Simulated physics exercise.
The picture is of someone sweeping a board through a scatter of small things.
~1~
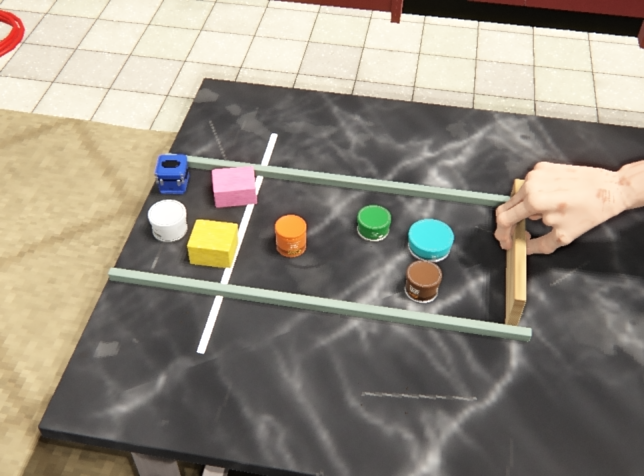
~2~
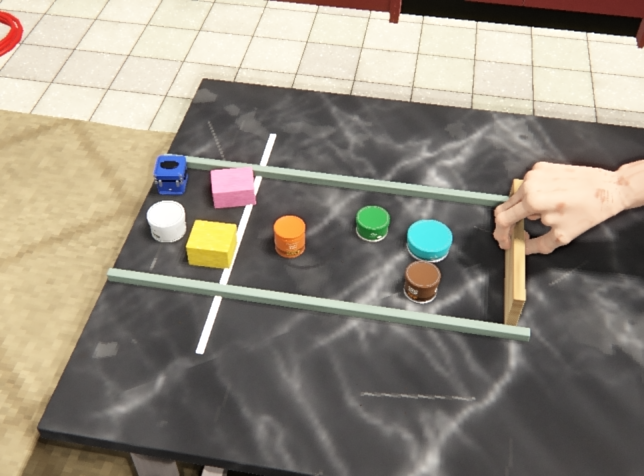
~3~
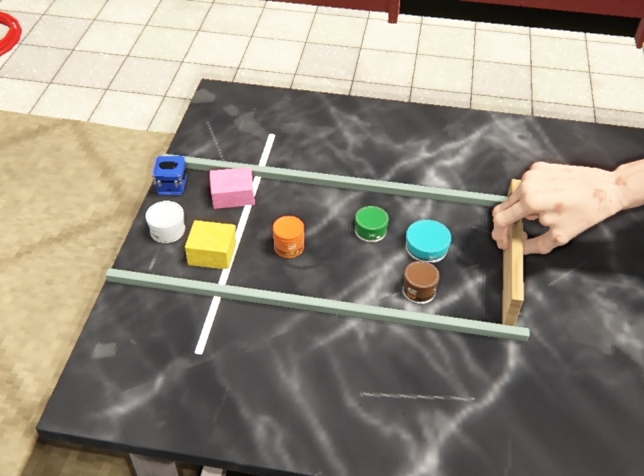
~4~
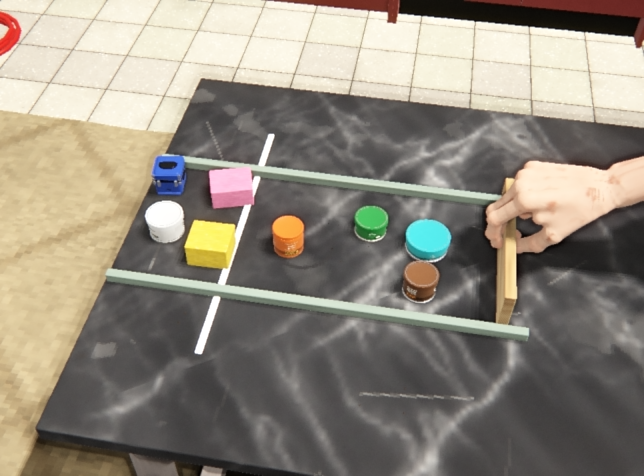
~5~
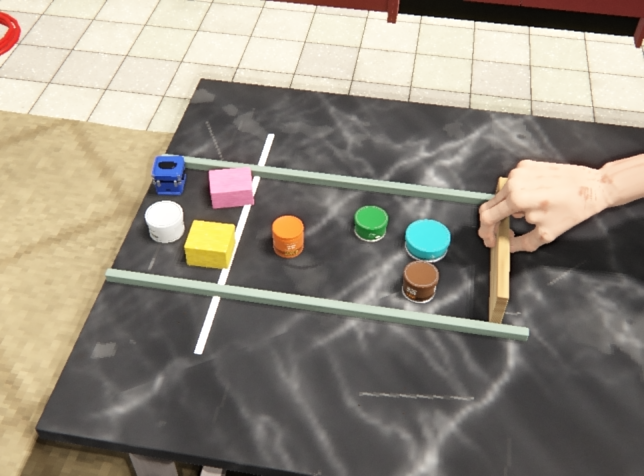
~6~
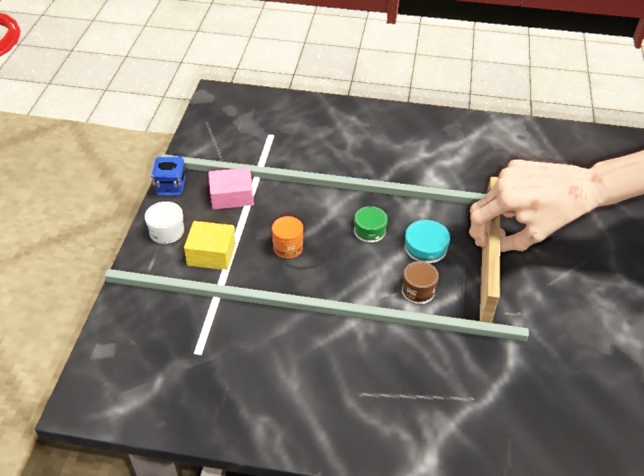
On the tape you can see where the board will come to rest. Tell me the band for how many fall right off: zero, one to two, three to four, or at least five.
Looks like not a single one goes over the edge.
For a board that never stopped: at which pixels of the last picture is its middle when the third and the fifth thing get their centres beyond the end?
The first puts it near (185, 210), the next near (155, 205).
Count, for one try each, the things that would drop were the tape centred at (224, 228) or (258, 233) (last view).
It comes to 0, then 0.
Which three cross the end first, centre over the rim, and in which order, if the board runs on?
In order they are the blue case, the white tin and the pink block.
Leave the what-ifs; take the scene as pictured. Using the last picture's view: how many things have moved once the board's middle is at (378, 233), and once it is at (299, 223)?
At first I count 3, and then 4.
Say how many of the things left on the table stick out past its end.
It totals 0.
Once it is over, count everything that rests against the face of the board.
The number is 4.
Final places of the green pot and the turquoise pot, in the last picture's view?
Green pot at (235, 190), turquoise pot at (221, 215).
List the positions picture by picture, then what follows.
In the first frame, blue case (173, 175); white tin (169, 221); pink block (235, 187); board (516, 250); tape (242, 229).
In the second frame, white tin (167, 222); yellow block (213, 245).
In the third frame, pink block (232, 188); board (513, 250).
In the fourth frame, blue case (170, 176); orange tub (288, 237).
In the fifth frame, white tin (166, 223); turquoise pot (427, 241).
In the sixth frame, blue case (170, 176); white tin (165, 223); pink block (231, 189); board (490, 248); tape (239, 230).
Soon after, none off yet; blue case at rest near (170, 176); white tin at rest near (165, 223); pink block at rest near (231, 189).
In the end, the number that fall off is zero.
